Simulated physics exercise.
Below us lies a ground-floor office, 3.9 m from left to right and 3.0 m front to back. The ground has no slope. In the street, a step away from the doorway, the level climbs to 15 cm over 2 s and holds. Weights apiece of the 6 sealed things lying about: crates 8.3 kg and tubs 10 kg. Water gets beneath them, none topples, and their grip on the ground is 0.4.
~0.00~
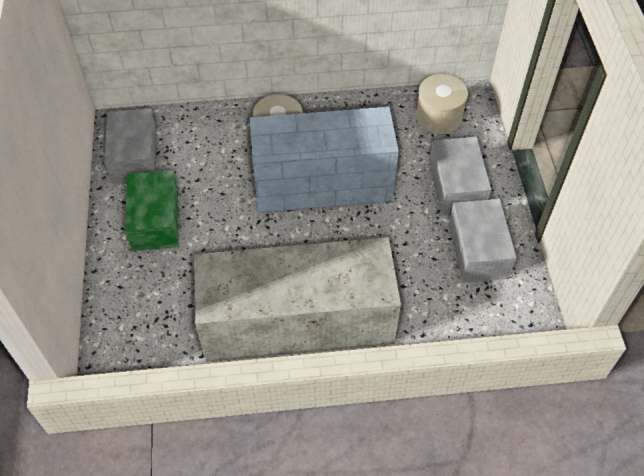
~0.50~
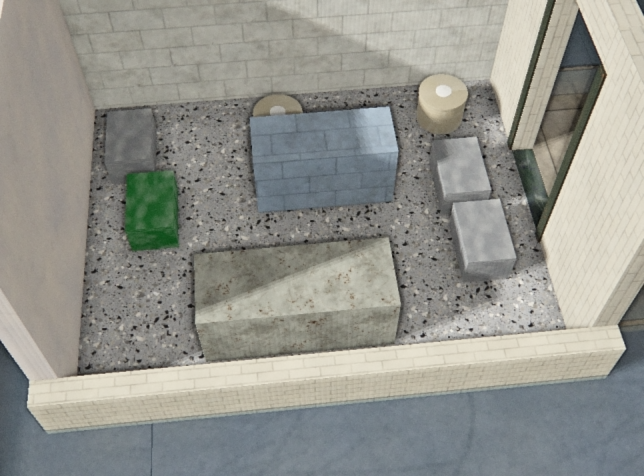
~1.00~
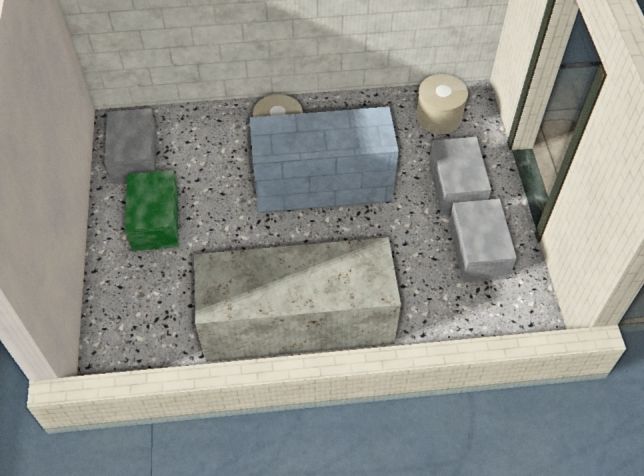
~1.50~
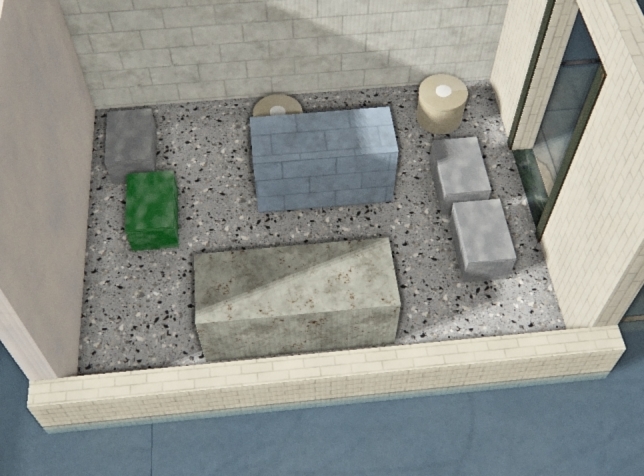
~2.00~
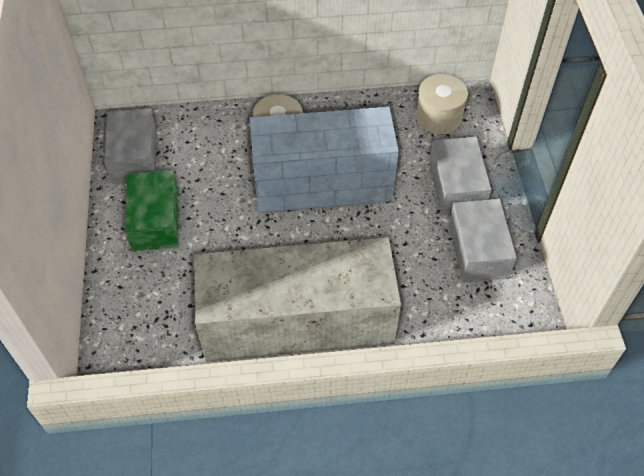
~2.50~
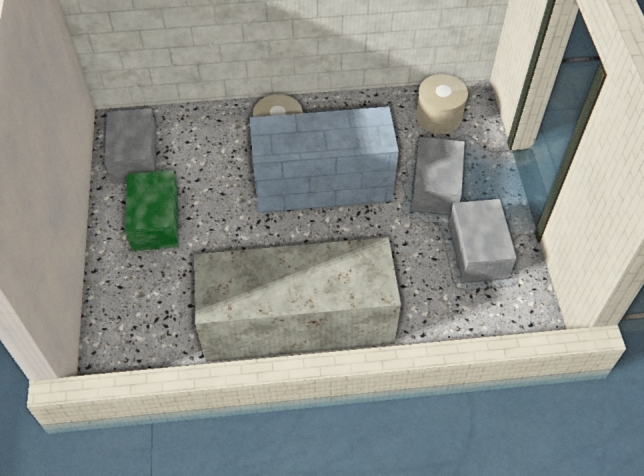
A large mottled stone-like block sits at the front of a small walled room with a speckled floor, seen from above through its open top. Behind it are a blue-grey brick block and two round tan tubs, with a green crate and a grey one at left and two grey crates at right. Bluish water covers the paving outside, then enters the right doorway and spreads slightly inside as the rear right crate shifts a little left, the camera still.
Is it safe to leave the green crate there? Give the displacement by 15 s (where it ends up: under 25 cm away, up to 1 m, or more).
The green crate moves a short way.
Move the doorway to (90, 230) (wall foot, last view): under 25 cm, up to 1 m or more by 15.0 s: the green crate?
Then the green crate ends far away.
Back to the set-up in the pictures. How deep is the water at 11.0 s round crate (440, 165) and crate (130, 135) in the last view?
Roughly 10 and 8 cm.
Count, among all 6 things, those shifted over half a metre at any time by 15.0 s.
I count 5.
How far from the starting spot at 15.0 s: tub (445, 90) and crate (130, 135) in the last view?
In that order: 40 cm, 20 cm.
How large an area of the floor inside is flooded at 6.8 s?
Roughly 10.0 m2.
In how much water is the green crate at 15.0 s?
Roughly 10 cm.
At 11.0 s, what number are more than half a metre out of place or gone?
By then 4.
After 3.5 s the green crate is near (150, 200), 0.0 m from its start, aground; 0 afloat.
After 6.8 s the green crate is near (115, 191), 0.3 m from its start, afloat; 3 afloat.
After 11.0 s the green crate is near (217, 155), 0.7 m from its start, afloat; 5 afloat.
After 15.0 s the green crate is near (231, 179), 0.7 m from its start, afloat; 6 afloat.
